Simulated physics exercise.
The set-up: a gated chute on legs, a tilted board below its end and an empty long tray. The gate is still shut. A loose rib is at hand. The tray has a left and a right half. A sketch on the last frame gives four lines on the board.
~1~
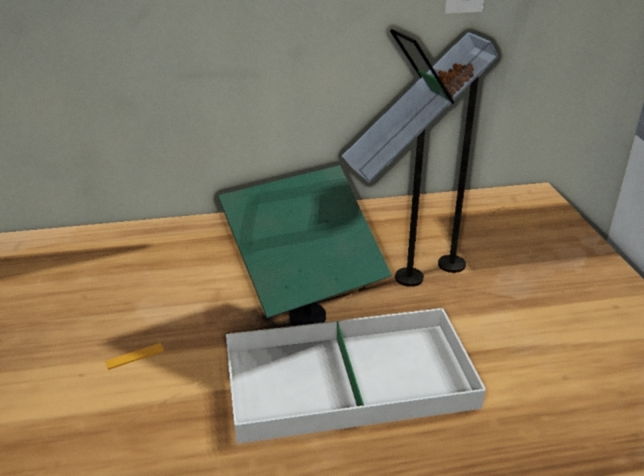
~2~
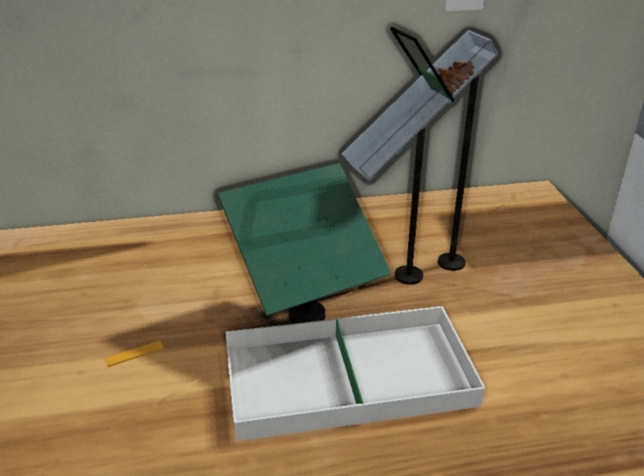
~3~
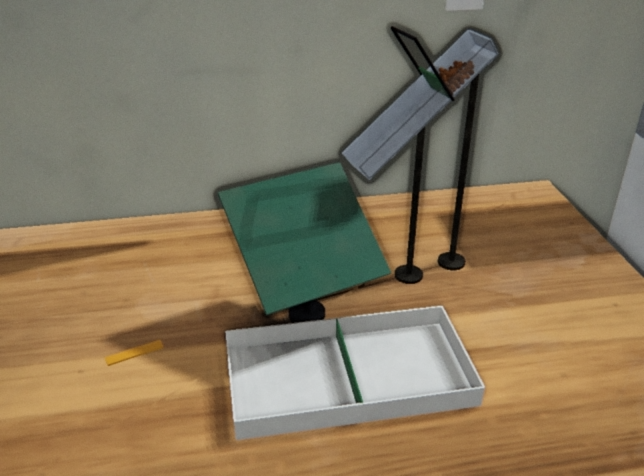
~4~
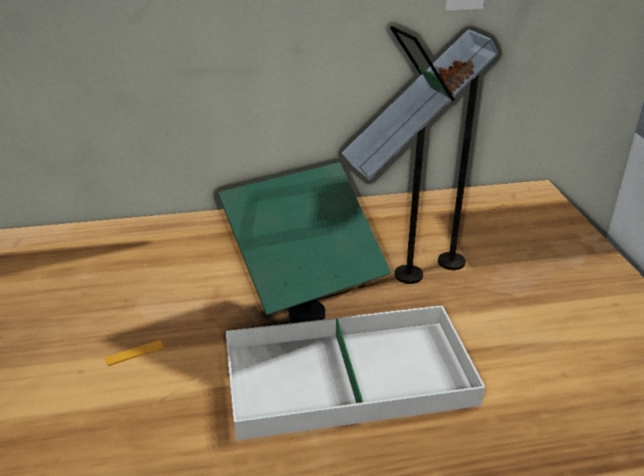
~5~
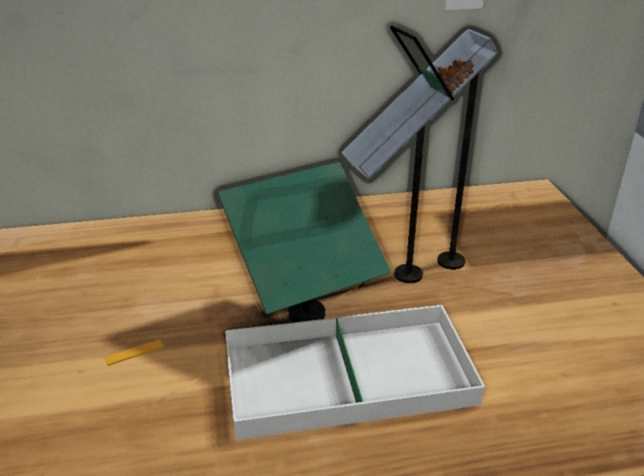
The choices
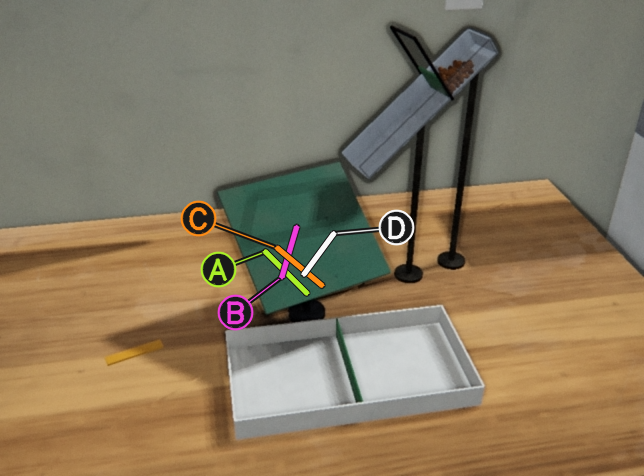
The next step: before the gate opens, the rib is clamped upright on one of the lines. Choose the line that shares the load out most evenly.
Use line A.
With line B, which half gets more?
More lands on the left.
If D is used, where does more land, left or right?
More lands on the left.
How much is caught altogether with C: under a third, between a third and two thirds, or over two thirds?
Line C gives over two thirds.
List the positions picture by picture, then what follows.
Load behind the gate at (450, 78), cereal balls; lip of the chute at (361, 175), sloping fairly steeply, in the first picture.
Middle of the board at (306, 234), tilted fairly steeply; middle of its low edge at (332, 293); of its high edge at (281, 177), in the second picture.
Front corners of the tray at (235, 421) and (484, 387); front end of its middle wall at (363, 404); gate still shut at (430, 75), in the third picture.
Middle of the load at (450, 75); lip at (360, 172), in the fourth picture.
Middle of the load at (450, 74); lip at (360, 172), in the fifth picture.
On the marked copy, line A from (265, 251) to (306, 293); line B from (296, 227) to (281, 276); line C from (277, 248) to (321, 285); line D from (333, 233) to (304, 274).
For line A, of what is caught, about two thirds in the left half, about a third in the right.
For line B, of what is caught, most in the left half, about a quarter in the right.
For line C, of what is caught, a small part in the left half, nearly all in the right.
For line D, of what is caught, nearly all in the left half, a small part in the right.
